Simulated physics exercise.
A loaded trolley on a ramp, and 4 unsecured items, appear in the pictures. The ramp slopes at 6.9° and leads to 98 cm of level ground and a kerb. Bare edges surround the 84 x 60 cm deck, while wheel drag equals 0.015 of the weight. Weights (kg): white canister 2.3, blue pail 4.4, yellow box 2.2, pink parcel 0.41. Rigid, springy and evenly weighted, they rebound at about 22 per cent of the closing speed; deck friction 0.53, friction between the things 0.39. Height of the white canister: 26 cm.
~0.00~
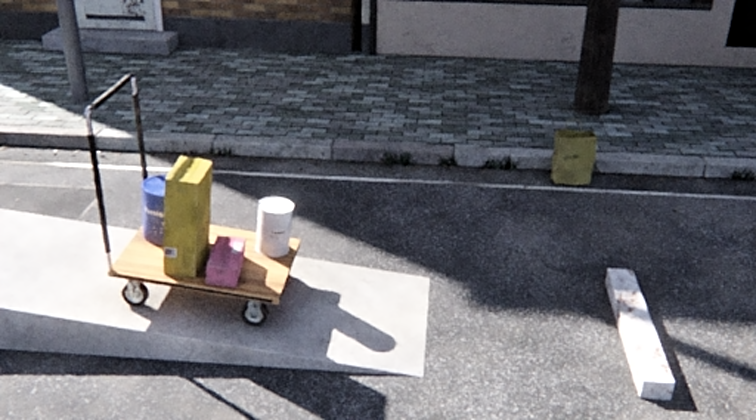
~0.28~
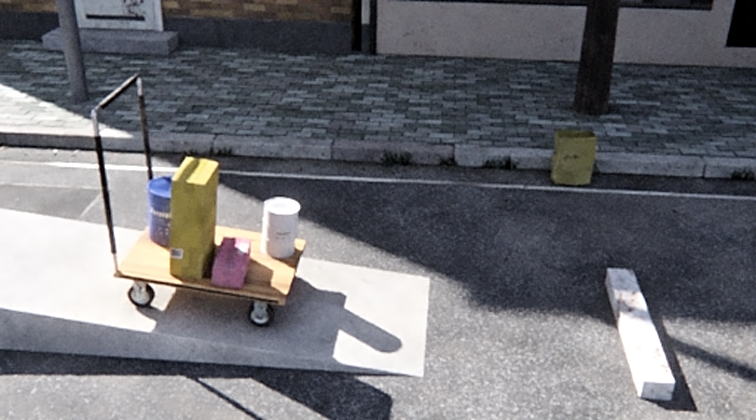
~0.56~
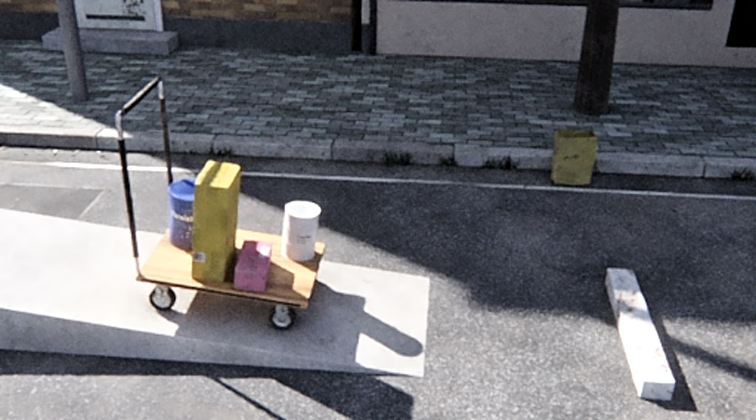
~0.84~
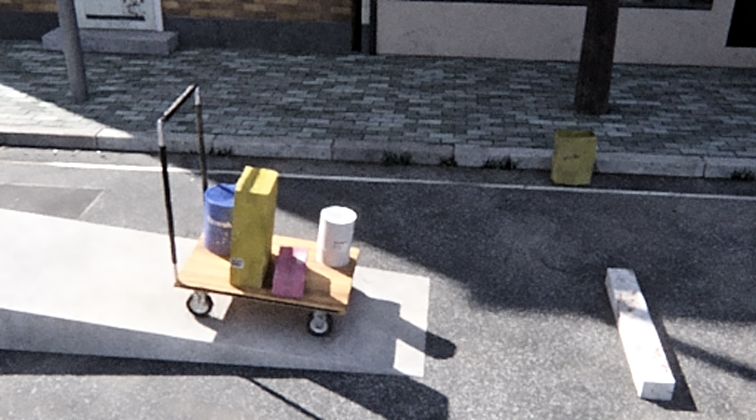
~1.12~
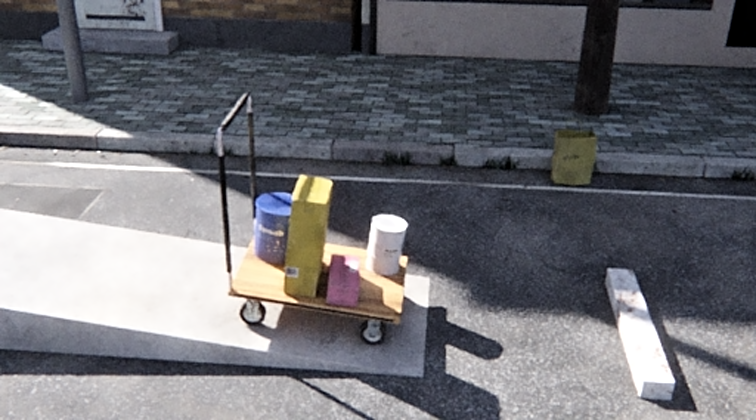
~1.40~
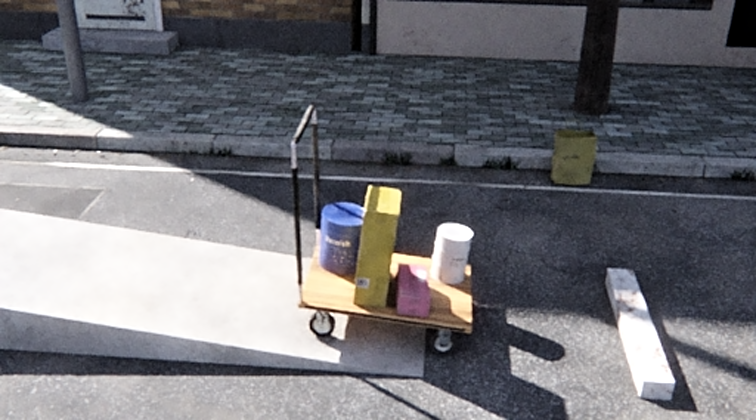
The clip shows a wooden-decked trolley carrying a blue pail, a tall yellow box, a pink parcel and a white canister, rolling slowly, then faster, rightward down a pale ramp toward a whitish kerb, its front wheels passing onto the asphalt.
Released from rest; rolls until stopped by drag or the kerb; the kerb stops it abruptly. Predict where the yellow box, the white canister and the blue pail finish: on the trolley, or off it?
They finish like this: Yellow box off the trolley; white canister off the trolley; blue pail on the trolley.
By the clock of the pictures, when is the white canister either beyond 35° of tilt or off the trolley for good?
2.1 s or so.
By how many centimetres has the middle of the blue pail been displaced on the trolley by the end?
About 16 cm.
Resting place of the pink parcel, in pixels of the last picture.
It comes to rest somewhere around (631, 298).
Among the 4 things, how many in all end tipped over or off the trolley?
It adds up to 3.
After 2.10 s, trolley at the kerb; yellow box 14° off its base near (573, 263); white canister 5° off its base near (639, 264); blue pail moved 12 cm near (527, 258).
After 2.40 s, trolley at the kerb; white canister now off the trolley; yellow box on its side near (623, 279); blue pail moved 17 cm near (536, 258).
In the end (3.7 s), off the trolley, white canister and yellow box; toppled on the trolley, pink parcel; not toppled but over 10 cm from the start, blue pail. At the end, from the last picture's camera, yellow box near (675, 308), white canister near (670, 299).
